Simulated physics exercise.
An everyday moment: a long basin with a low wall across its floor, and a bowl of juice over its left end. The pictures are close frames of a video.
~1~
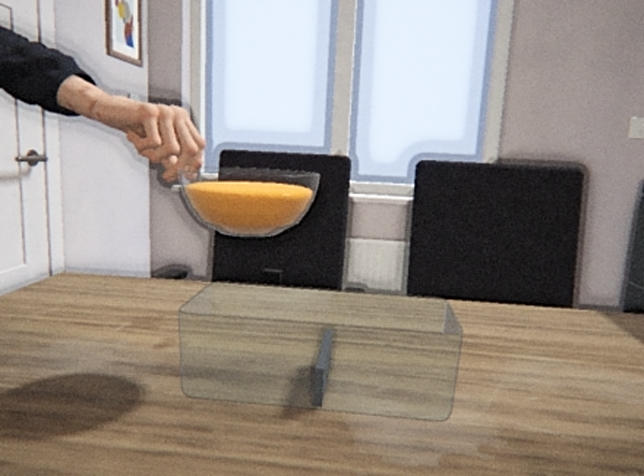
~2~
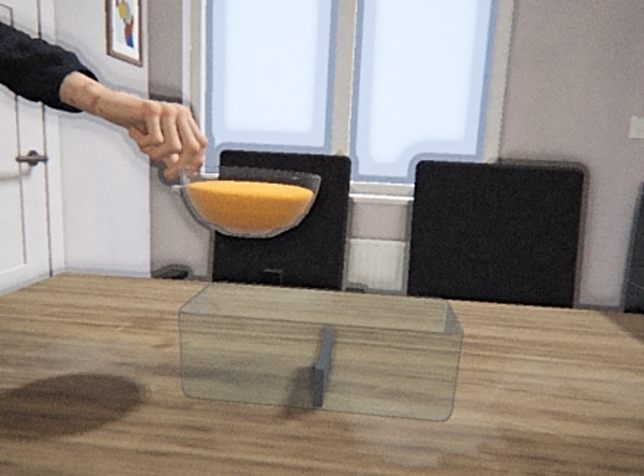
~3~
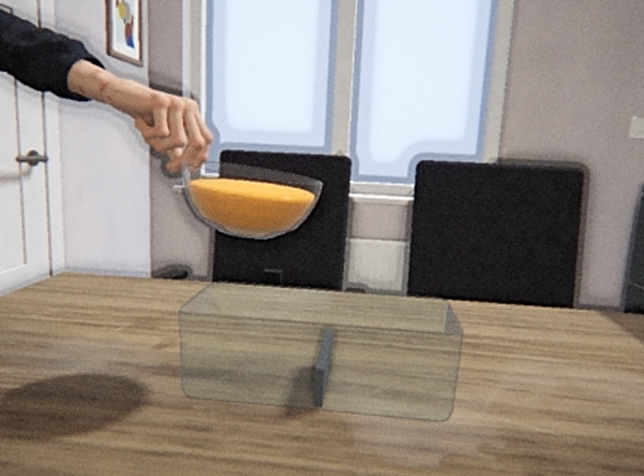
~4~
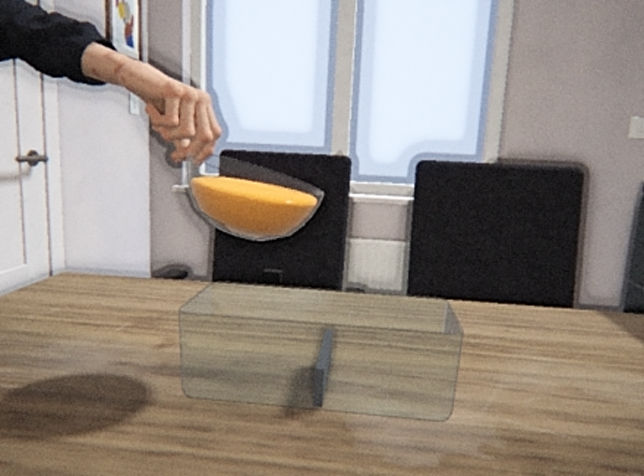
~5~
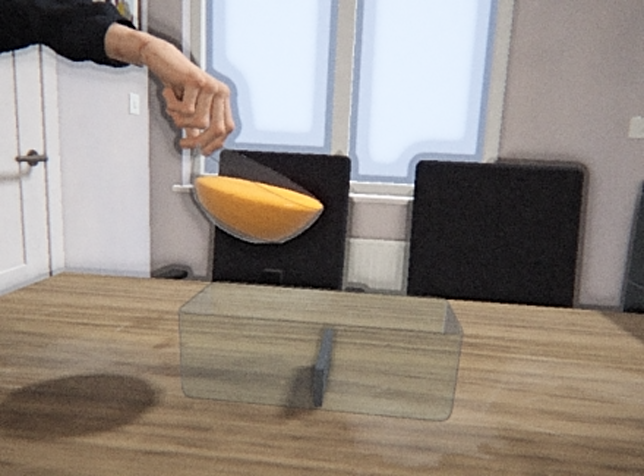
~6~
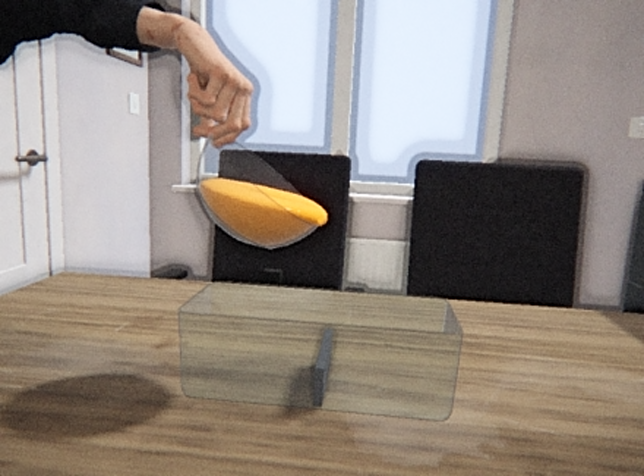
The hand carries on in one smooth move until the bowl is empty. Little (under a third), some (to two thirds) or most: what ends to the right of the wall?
In the end from a third to two thirds is right of the wall.
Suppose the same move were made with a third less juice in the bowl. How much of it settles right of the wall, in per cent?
Roughly 50 in a hundred.
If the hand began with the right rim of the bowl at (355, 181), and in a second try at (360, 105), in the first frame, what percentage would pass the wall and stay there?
Roughly 70 per cent, and 70 per cent.
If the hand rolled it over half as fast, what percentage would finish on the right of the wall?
Close to 75 per cent.
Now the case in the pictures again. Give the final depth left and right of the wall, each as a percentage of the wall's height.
Some 30 per cent left and 40 right.
A moment on, the bowl is tipped right over and 3 per cent is still to pour, 19 is left of the wall and 57 right of it.
Next, the bowl is tipped right over and 0 per cent is still to pour, 35 is left of the wall and 46 right of it.
Then the bowl is tipped right over and 1 per cent is still to pour, 38 is left of the wall and 52 right of it.
Later the bowl is tipped right over and 0 per cent is still to pour, 41 is left of the wall and 53 right of it.
In the end 41 per cent lies left of the wall, 53 right of it and 5 outside.
